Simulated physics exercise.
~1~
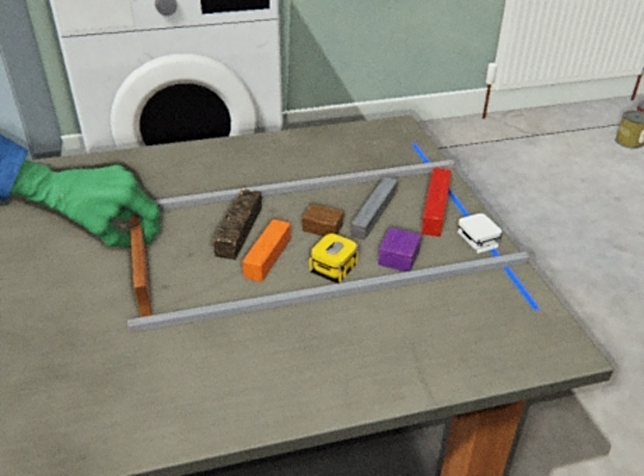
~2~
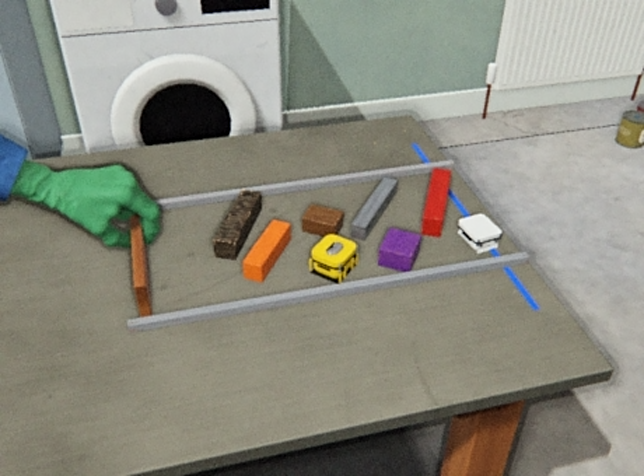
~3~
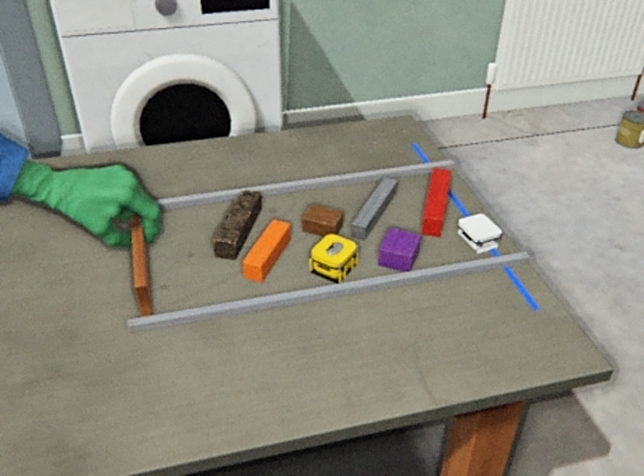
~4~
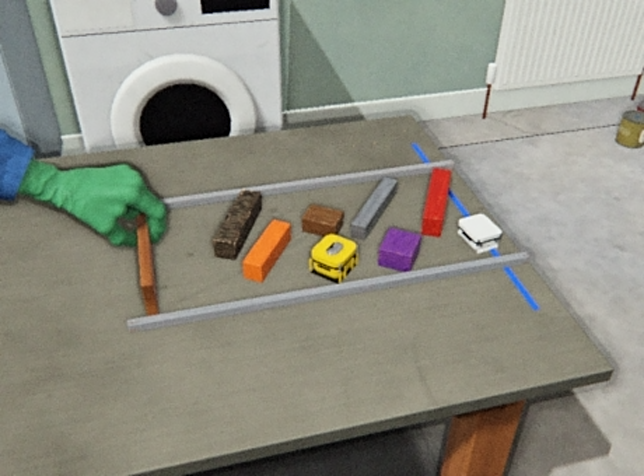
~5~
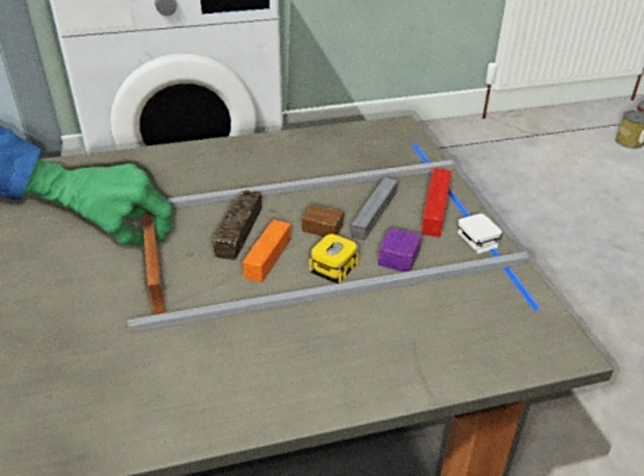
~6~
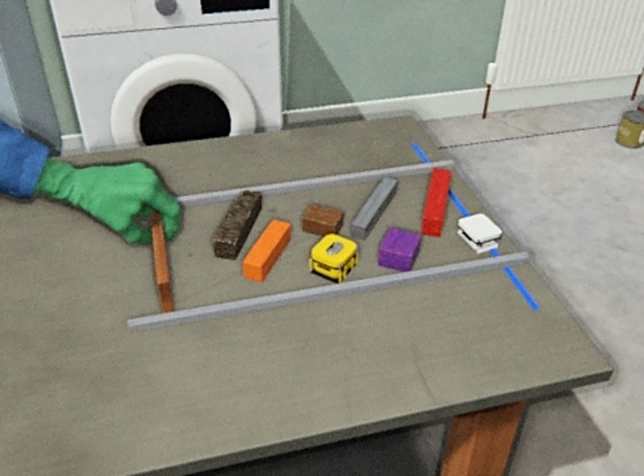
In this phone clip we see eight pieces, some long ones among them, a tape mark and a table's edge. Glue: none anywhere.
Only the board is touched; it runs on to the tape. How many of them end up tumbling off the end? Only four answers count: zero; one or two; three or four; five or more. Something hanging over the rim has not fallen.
At least five.
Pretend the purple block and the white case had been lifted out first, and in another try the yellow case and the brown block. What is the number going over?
Try one: 4; try two: 4.
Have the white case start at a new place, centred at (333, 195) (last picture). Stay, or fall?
I reckon from there it drops down.
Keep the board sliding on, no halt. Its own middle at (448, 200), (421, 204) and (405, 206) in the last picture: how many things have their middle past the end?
First 4, then 2, then 1.
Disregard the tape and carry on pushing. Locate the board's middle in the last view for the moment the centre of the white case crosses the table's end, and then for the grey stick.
The middle is at (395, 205) when it's the white case, and at (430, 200) when it's the grey stick.
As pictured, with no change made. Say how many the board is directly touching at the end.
So the total is 2.
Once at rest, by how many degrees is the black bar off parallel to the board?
Close to 0°.
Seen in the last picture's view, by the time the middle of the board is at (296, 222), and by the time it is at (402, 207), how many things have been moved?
Well, it's 4 at the first one and 8 at the second.
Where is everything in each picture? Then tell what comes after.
In the first frame, white case (479, 233); red bar (437, 201); grey stick (375, 207); board (139, 246); tape (465, 213).
In the second frame, red bar (437, 201); black bar (239, 223).
In the third frame, grey stick (375, 207); purple block (400, 250).
In the fourth frame, white case (479, 234); brown block (323, 222).
In the fifth frame, red bar (437, 201); board (152, 244).
In the sixth frame, white case (479, 234); red bar (437, 201); grey stick (375, 207); board (160, 243); tape (465, 213).
Early on, none off yet; white case at rest near (479, 234); red bar at rest near (437, 201); grey stick at rest near (375, 207).
Finally, the number that fall off is five or more; lost, yellow case, brown block, purple block, grey stick, red bar and white case.
